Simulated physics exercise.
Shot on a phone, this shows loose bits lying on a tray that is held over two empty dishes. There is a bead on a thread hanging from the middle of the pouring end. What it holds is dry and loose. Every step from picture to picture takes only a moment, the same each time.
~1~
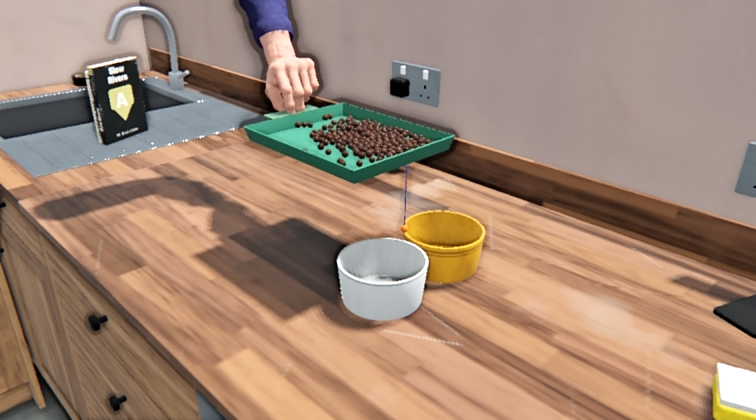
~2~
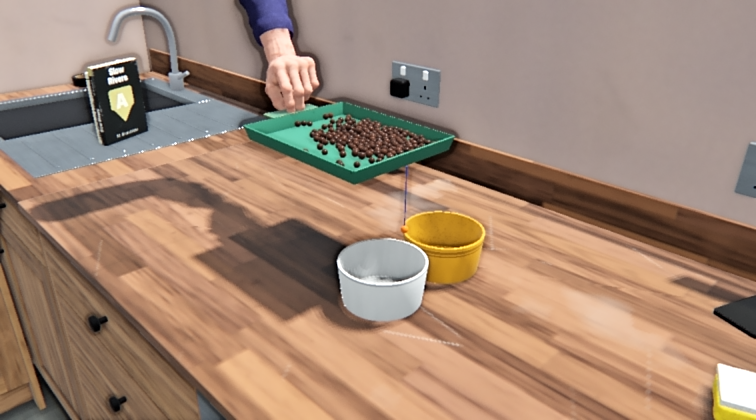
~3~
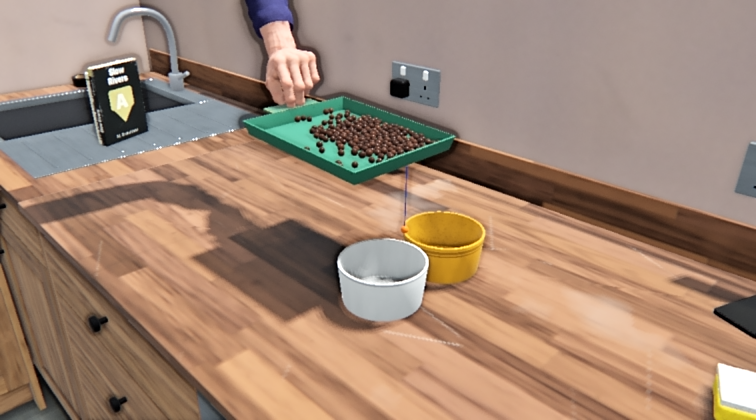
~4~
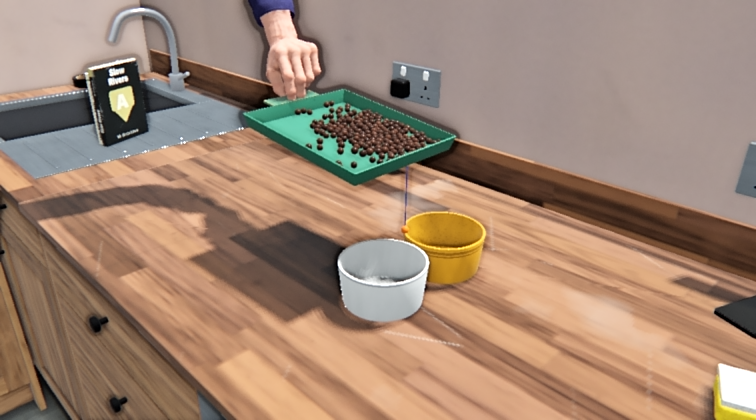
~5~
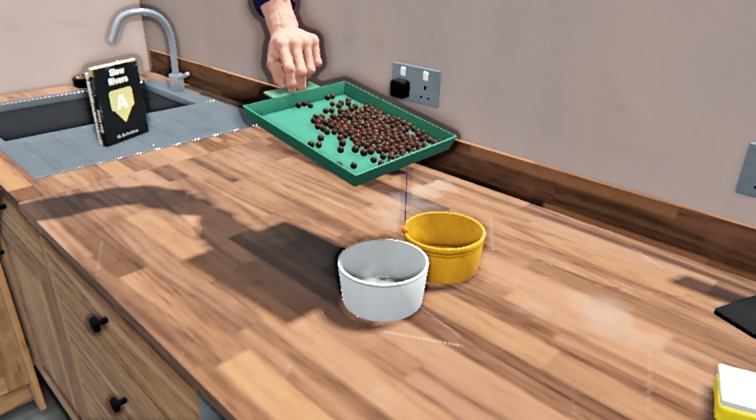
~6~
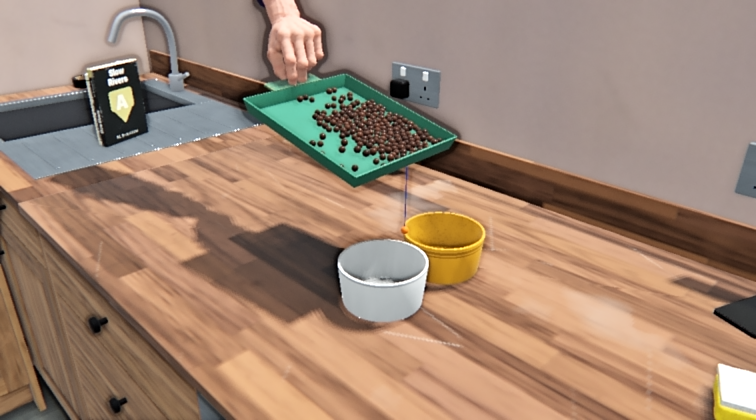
Kitchen worktop beside a sink, a hand gradually tilting a green tray of small brown balls above white and yellow dishes.
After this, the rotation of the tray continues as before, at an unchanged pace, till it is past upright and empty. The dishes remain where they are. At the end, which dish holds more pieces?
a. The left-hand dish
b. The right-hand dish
(a) The left-hand dish.
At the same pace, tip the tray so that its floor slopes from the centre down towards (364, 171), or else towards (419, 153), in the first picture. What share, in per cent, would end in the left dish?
80 %, give or take, and then 0 %.
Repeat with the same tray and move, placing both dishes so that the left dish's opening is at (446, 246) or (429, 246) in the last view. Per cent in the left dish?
Trial 1: 40 percent; trial 2: 40 percent.
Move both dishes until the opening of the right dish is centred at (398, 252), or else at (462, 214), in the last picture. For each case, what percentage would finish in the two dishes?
In order: 70 percent, then 30 percent.
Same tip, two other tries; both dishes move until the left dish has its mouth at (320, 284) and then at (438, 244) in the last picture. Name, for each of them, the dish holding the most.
First place: The rightmost dish. Second place: The leftmost dish.
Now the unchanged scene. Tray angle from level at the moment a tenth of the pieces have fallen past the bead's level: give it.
Around 65° of tilt.
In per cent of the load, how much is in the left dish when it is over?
Roughly 60 %.
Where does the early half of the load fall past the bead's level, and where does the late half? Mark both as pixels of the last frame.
Early-half point (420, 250); late-half point (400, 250).
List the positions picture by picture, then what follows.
The first picture shows corners of the pouring end near (354, 168) and (449, 135), level; middle of the load near (372, 140), chocolate balls; left dish near (415, 293); right dish near (475, 258); bead on its thread near (404, 229).
The second picture shows corners of the pouring end near (354, 169) and (449, 136), level; middle of the load near (372, 140).
The third picture shows corners of the pouring end near (355, 170) and (450, 136), tipped barely, lowest at the left corner; middle of the load near (373, 138), a little on the move.
The fourth picture shows corners of the pouring end near (356, 171) and (451, 136), tipped a little, lowest at the left corner; middle of the load near (374, 135), a little on the move.
The fifth picture shows corners of the pouring end near (356, 172) and (451, 136), tipped a little, lowest at the left corner; middle of the load near (375, 132), a little on the move.
The sixth picture shows corners of the pouring end near (356, 173) and (452, 136), tipped a little, lowest at the left corner; middle of the load near (377, 131), near two thirds on the move; left dish near (415, 294); right dish near (475, 259).
Shortly afterwards, tray tipped steeply; all but a few on the tray; only a few in the left dish; only a few in the right dish; only a few outside both; a little in the air.
Next, tray tipped right over; a little on the tray; near half in the left dish; near a quarter in the right dish; a little outside both; a little in the air.
Some moments later, tray tipped past a quarter turn; near two thirds in the left dish; near a quarter in the right dish; near a quarter outside both.
In the end, tray tipped past a quarter turn; near two thirds in the left dish; near a quarter in the right dish; near a quarter outside both.
